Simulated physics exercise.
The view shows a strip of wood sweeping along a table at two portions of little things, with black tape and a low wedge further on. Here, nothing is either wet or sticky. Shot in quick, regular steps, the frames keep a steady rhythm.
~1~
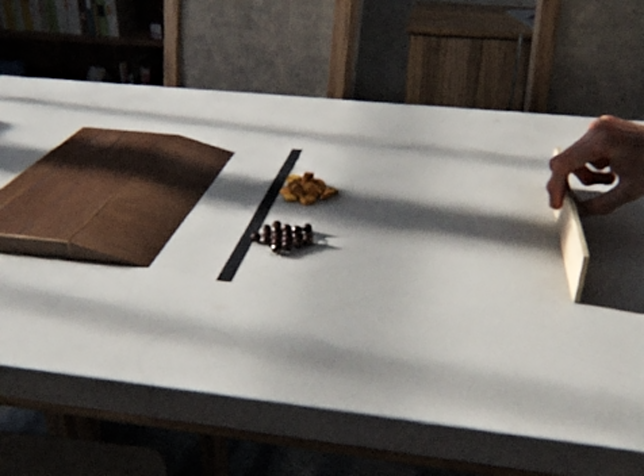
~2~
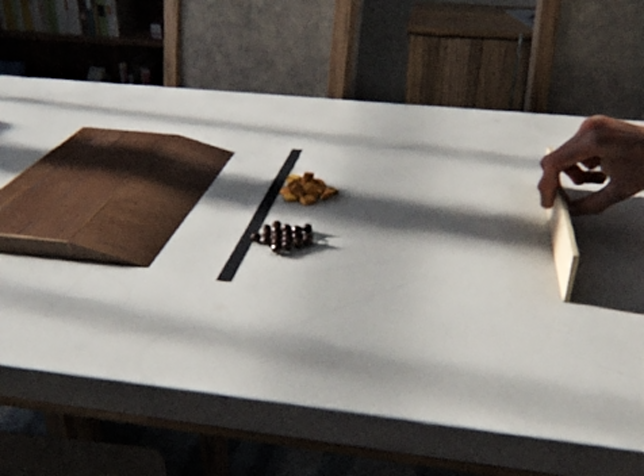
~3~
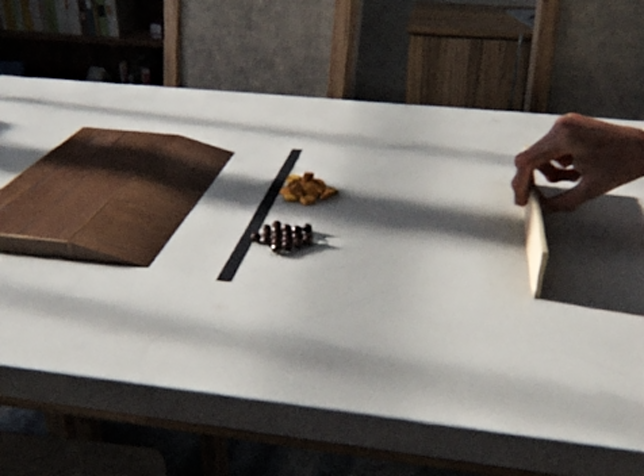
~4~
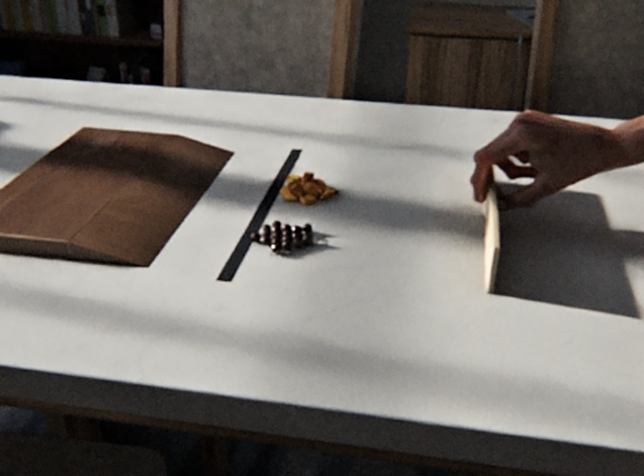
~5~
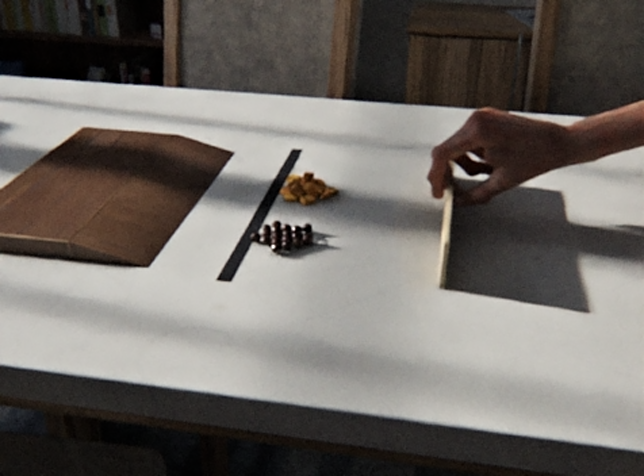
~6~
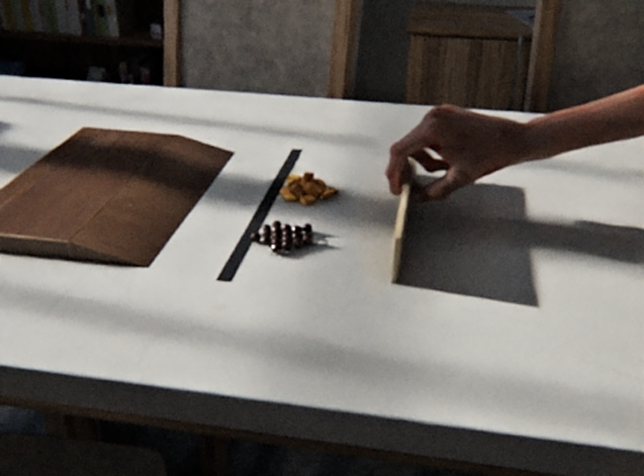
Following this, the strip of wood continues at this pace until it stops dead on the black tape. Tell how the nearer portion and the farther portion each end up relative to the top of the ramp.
The nearer portion ends up partly or wholly over. The farther portion ends up below the top.
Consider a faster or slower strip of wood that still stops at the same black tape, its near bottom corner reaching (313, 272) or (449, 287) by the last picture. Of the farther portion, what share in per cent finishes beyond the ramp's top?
Around 0 % and around 0 %.
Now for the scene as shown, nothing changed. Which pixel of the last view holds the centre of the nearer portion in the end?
At roughly pixel (157, 203).
Then, 0.13 s on from there, strip of wood still moving, near (317, 172); nearer portion the whole lot short of the ramp; farther portion the whole lot short of the ramp.
Then, 0.27 s on from there, strip of wood stopped at the black tape; nearer portion the whole lot short of the ramp; farther portion the whole lot short of the ramp.
Then, 0.55 s on from there, strip of wood stopped at the black tape; nearer portion near a quarter past the top, the bulk on the ramp; farther portion near a third on the ramp, near two thirds short of the ramp.
In the end, strip of wood stopped at the black tape; nearer portion near half past the top, near half short of the ramp; farther portion none at all past the top, near a third on the ramp, near two thirds short of the ramp.
